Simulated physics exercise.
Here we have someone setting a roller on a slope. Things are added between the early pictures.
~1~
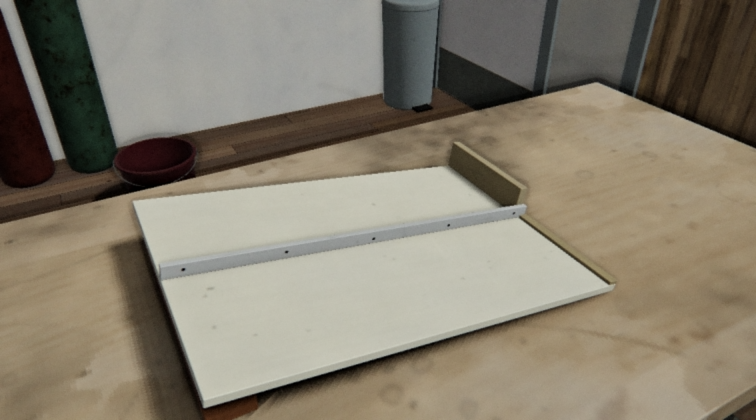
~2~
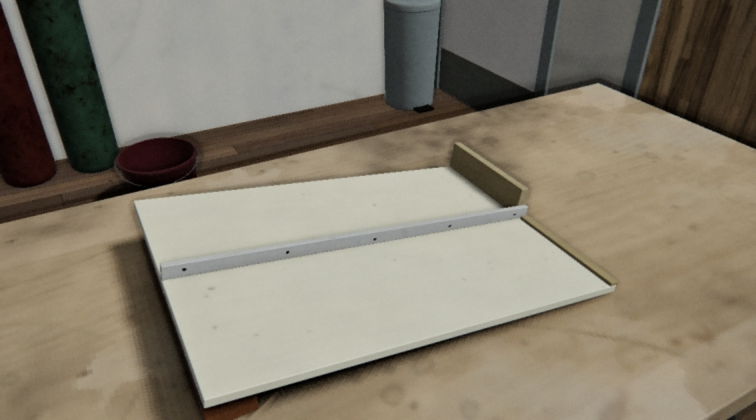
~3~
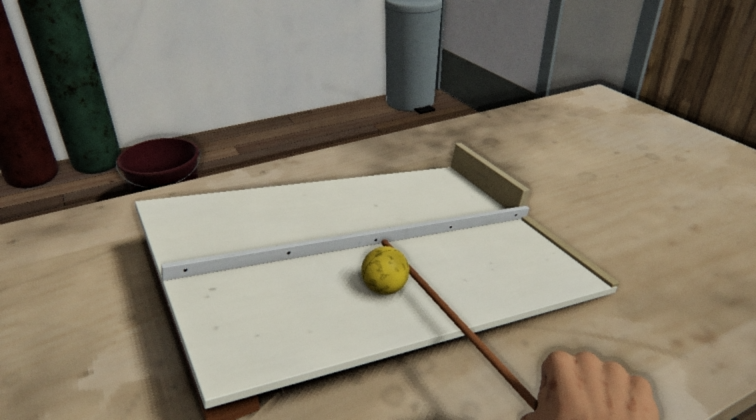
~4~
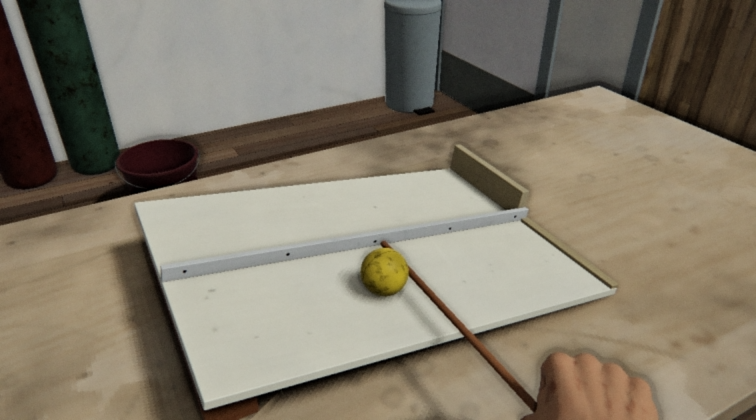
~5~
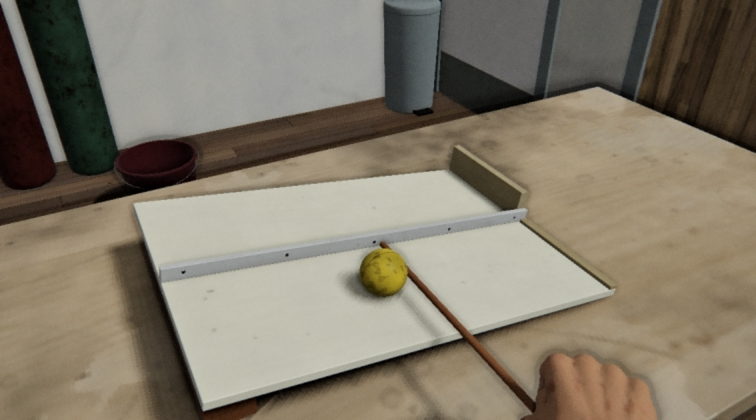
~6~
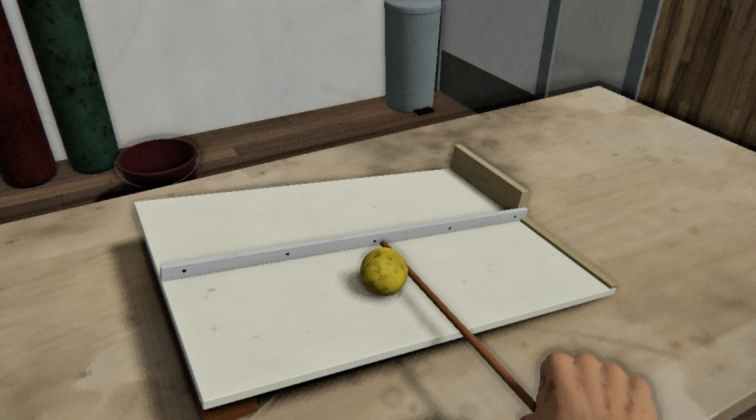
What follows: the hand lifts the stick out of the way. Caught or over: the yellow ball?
Here the yellow ball goes over the end.
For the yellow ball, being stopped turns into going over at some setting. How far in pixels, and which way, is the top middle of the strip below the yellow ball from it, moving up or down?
Some 4 pixels, up.
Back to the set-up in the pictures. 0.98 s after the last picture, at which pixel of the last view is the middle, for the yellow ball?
Its middle is close to (606, 231).
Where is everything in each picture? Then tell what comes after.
Board (374, 231), in the first frame.
Board (375, 232), in the second frame.
Held back by the stick; yellow ball (385, 271); board (376, 232), in the third frame.
Held back by the stick; yellow ball (384, 272); board (375, 234), in the fourth frame.
Held back by the stick; yellow ball (383, 273); board (374, 235), in the fifth frame.
Held back by the stick; yellow ball (384, 272); board (375, 234), in the sixth frame.
Then, 0.54 s after the last picture, yellow ball rolling on the board near (469, 256).
Then, 0.98 s after the last picture, yellow ball off the board near (607, 230).
Then, 1.34 s after the last picture, yellow ball off the board near (694, 198).
By the end, the yellow ball rolls off the board.
